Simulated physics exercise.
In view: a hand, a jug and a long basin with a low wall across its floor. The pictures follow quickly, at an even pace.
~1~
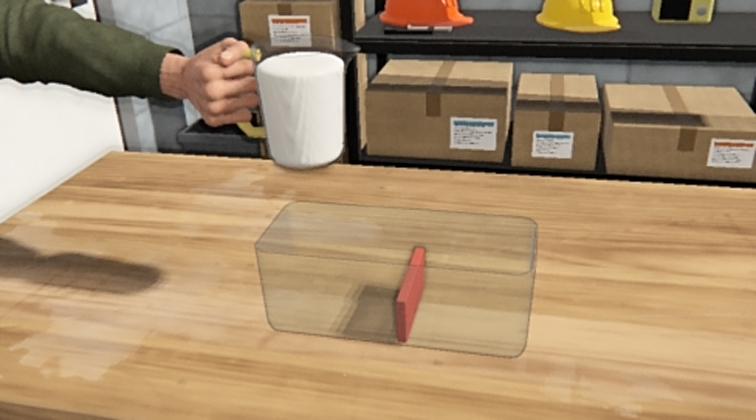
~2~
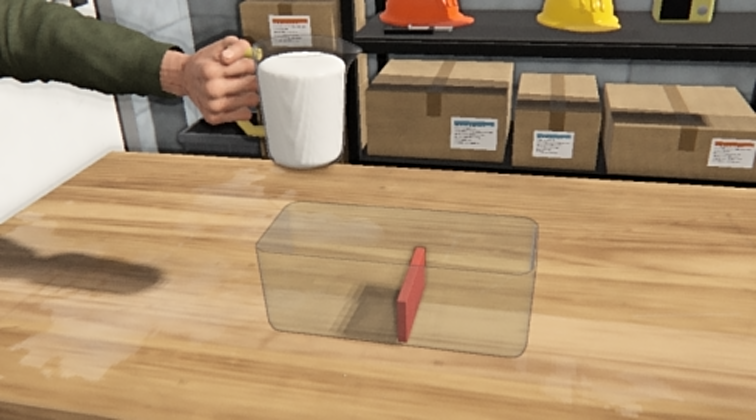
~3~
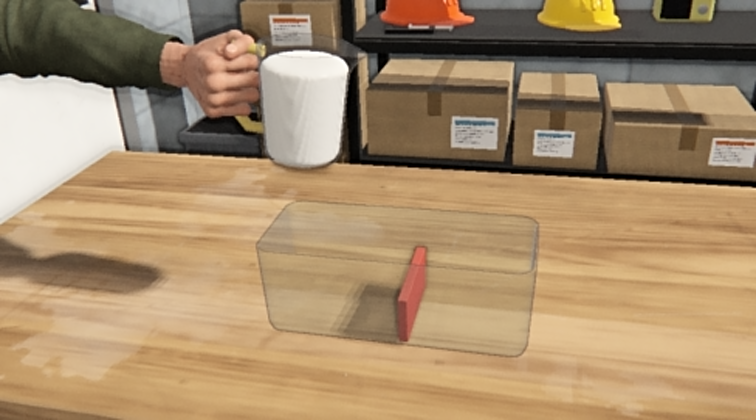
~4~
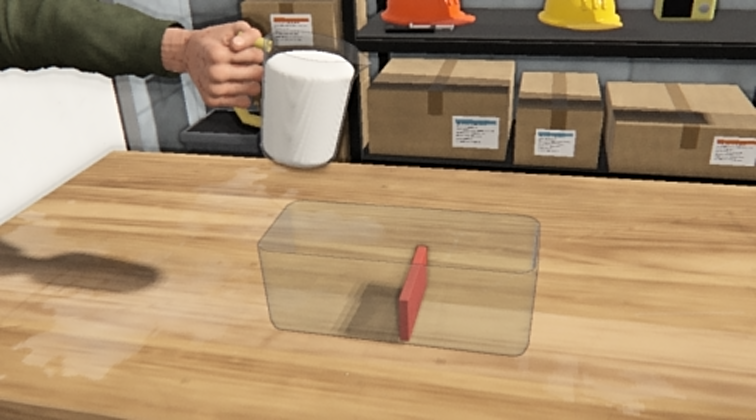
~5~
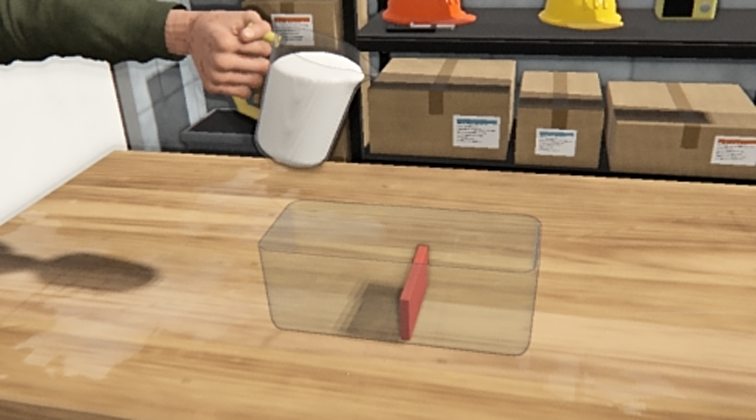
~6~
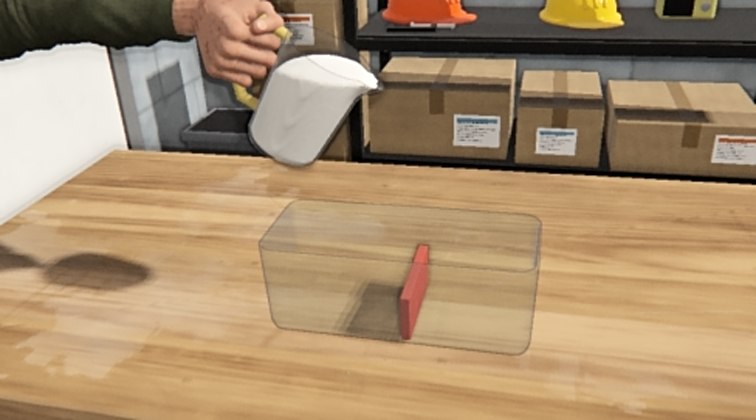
The video shows a hand holding a jug of milk above a clear, long basin with a low red wall across its floor, on a wooden table. The hand tilts the jug gradually further to the right.
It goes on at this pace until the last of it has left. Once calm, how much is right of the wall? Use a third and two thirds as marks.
The share right of the wall is over two thirds.
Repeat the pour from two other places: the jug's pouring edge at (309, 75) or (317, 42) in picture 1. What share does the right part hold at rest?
First some 0, then 10 per cent.
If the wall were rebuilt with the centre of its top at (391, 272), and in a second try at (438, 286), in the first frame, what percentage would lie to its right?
Roughly 95 per cent, and 40 per cent.
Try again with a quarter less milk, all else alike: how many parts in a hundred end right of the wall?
About 85 per cent.
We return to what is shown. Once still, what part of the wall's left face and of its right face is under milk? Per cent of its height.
Some 0 per cent left and 60 right.
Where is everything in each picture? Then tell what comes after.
In the first picture, it leans 0°; its right rim is at (359, 49); the milk meets the walls at (261, 61) and (345, 64); the long basin's rim runs from (272, 225) to (536, 247); the wall's top is at (411, 274).
In the second picture, it leans 1°; its right rim is at (361, 50); the milk meets the walls at (262, 61) and (346, 64).
In the third picture, it leans 6°; its right rim is at (366, 55); the milk meets the walls at (265, 58) and (349, 66).
In the fourth picture, it leans 12°; its right rim is at (373, 63); the milk meets the walls at (272, 57) and (354, 67).
In the fifth picture, it leans 21°; its right rim is at (379, 74); the milk meets the walls at (272, 74) and (364, 72).
In the sixth picture, it leans 32°; its right rim is at (384, 89); the milk meets the walls at (271, 81) and (373, 77).
A moment on, the jug is tipped on its side and 63 per cent is still to pour, 0 is left of the wall and 10 right of it.
Next, the jug is tipped on its side and 26 per cent is still to pour, 1 is left of the wall and 49 right of it.
Then the jug is tipped on its side and 8 per cent is still to pour, 3 is left of the wall and 80 right of it.
Later the jug is tipped on its side and 2 per cent is still to pour, 6 is left of the wall and 88 right of it.
In the end 9 per cent lies left of the wall, 88 right of it and 2 outside.
